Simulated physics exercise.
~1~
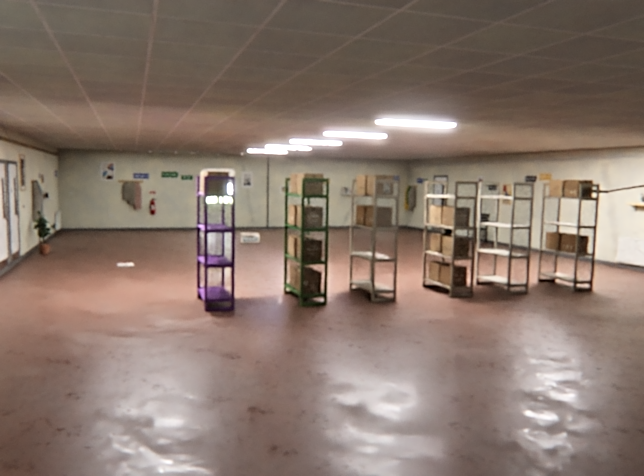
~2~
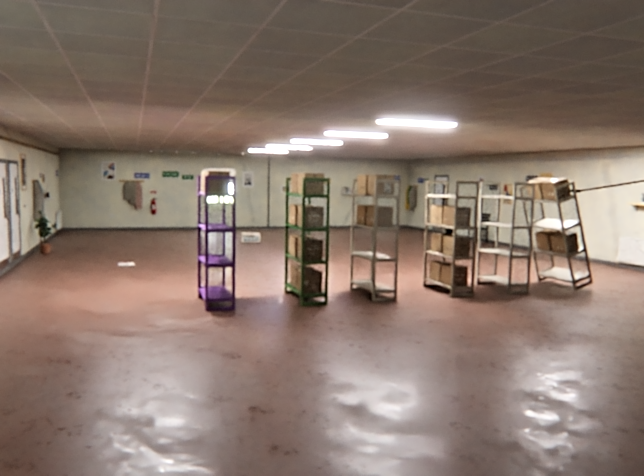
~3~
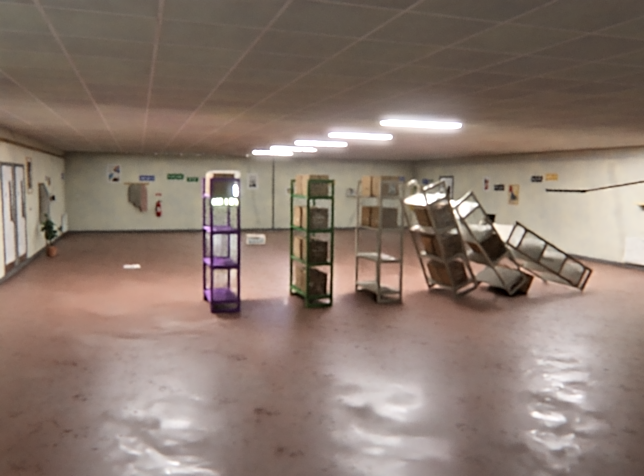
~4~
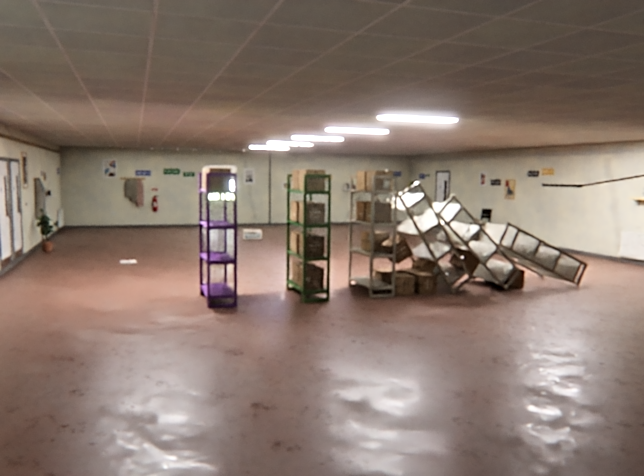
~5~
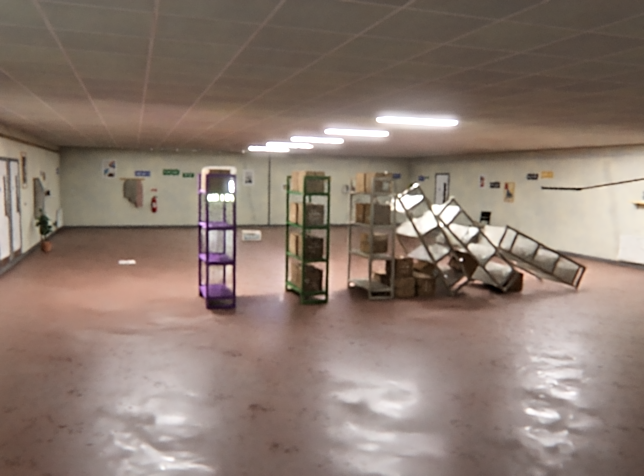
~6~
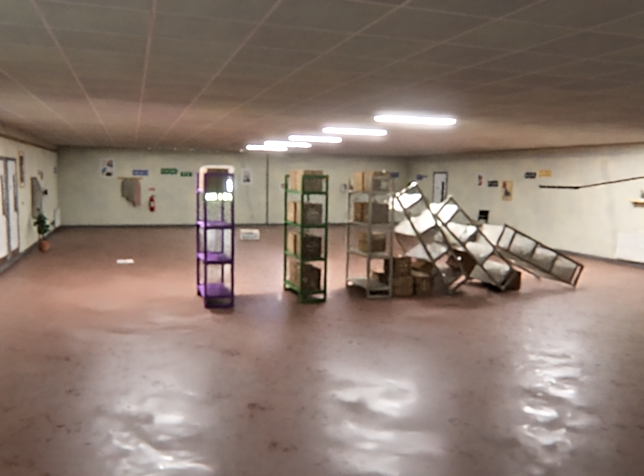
In a wide, low-ceilinged room with a shiny reddish floor, the rightmost of six shelving units tipped left into its neighbours, and three ended up toppled in a leaning heap with spilt boxes, while the purple, green and grey ones stayed standing.
